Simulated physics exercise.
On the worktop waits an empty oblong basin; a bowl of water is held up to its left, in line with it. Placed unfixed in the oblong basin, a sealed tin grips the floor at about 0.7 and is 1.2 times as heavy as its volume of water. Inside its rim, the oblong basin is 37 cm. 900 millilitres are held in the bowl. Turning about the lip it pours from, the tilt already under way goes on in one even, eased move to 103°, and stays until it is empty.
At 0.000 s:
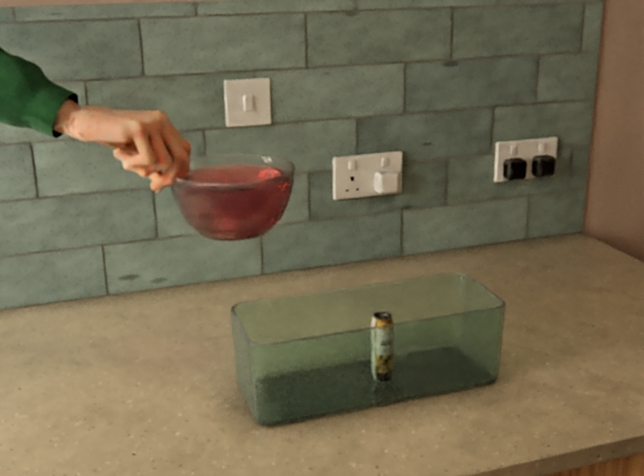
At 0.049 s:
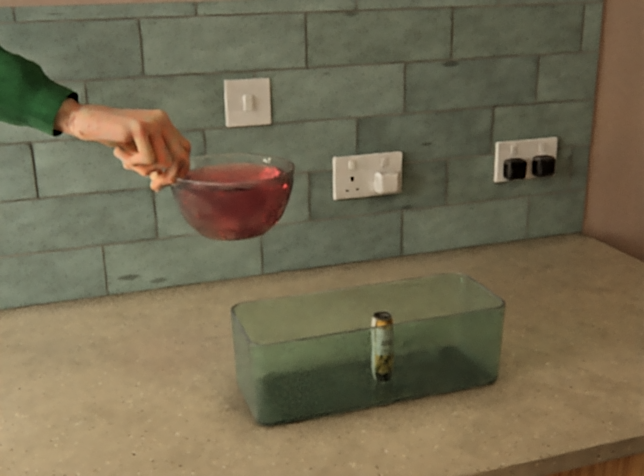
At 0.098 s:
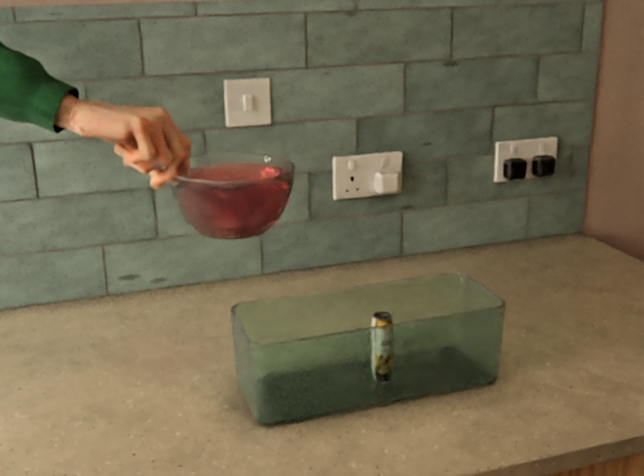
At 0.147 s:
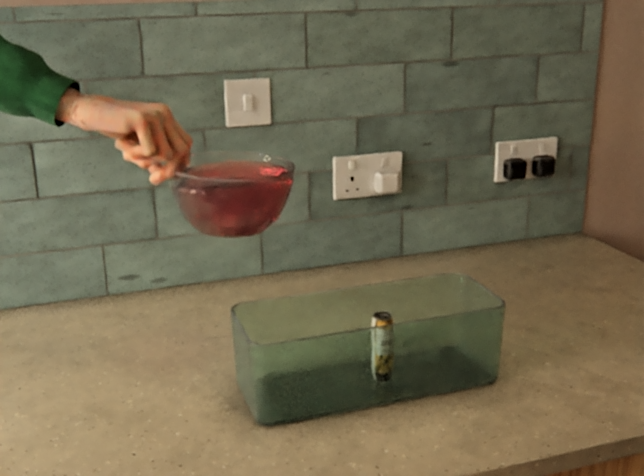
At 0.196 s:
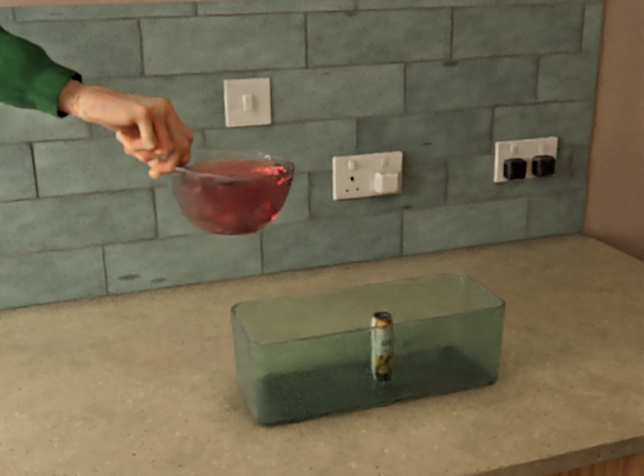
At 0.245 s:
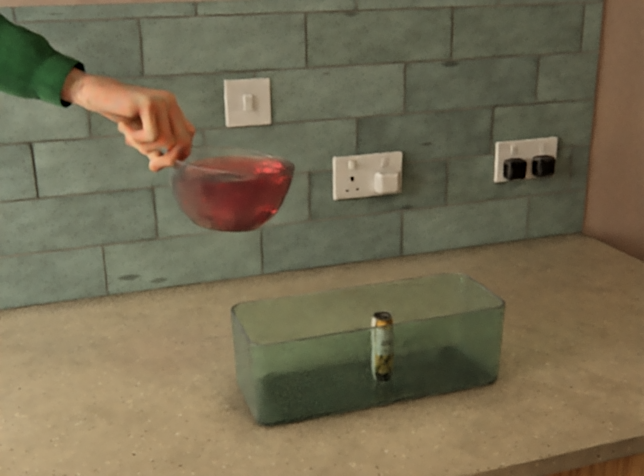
A hand in a green sleeve held a glass bowl of red liquid above and left of an oblong green basin with a small tin in it, then slowly tilted the bowl slightly rightward.
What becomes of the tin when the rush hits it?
The tin stays upright.
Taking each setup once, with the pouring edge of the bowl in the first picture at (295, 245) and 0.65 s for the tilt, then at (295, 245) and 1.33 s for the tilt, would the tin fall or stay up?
Try 1: Tipped over; try 2: Tipped over.
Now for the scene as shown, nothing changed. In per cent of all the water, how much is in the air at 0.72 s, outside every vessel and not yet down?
It comes to roughly 36 per cent.
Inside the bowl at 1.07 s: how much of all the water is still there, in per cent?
Remaining share: Approx. 6 %.
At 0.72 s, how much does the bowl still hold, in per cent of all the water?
I'd put it near 58 percent.
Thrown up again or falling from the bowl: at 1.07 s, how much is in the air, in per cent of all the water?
Some 26 % is up in the air.
By 0.72 s the tilt is 58° and 59 per cent is still to pour; the tin stands where it began.
By 1.07 s the tilt is 94° and 6 per cent is still to pour; the tin stands where it began.
By 1.43 s the tilt is 103° and 0 per cent is still to pour; the tin stands where it began.
By 1.83 s the tilt is 103° and 0 per cent is still to pour; the tin stands where it began.
At rest the tin stands where it began.
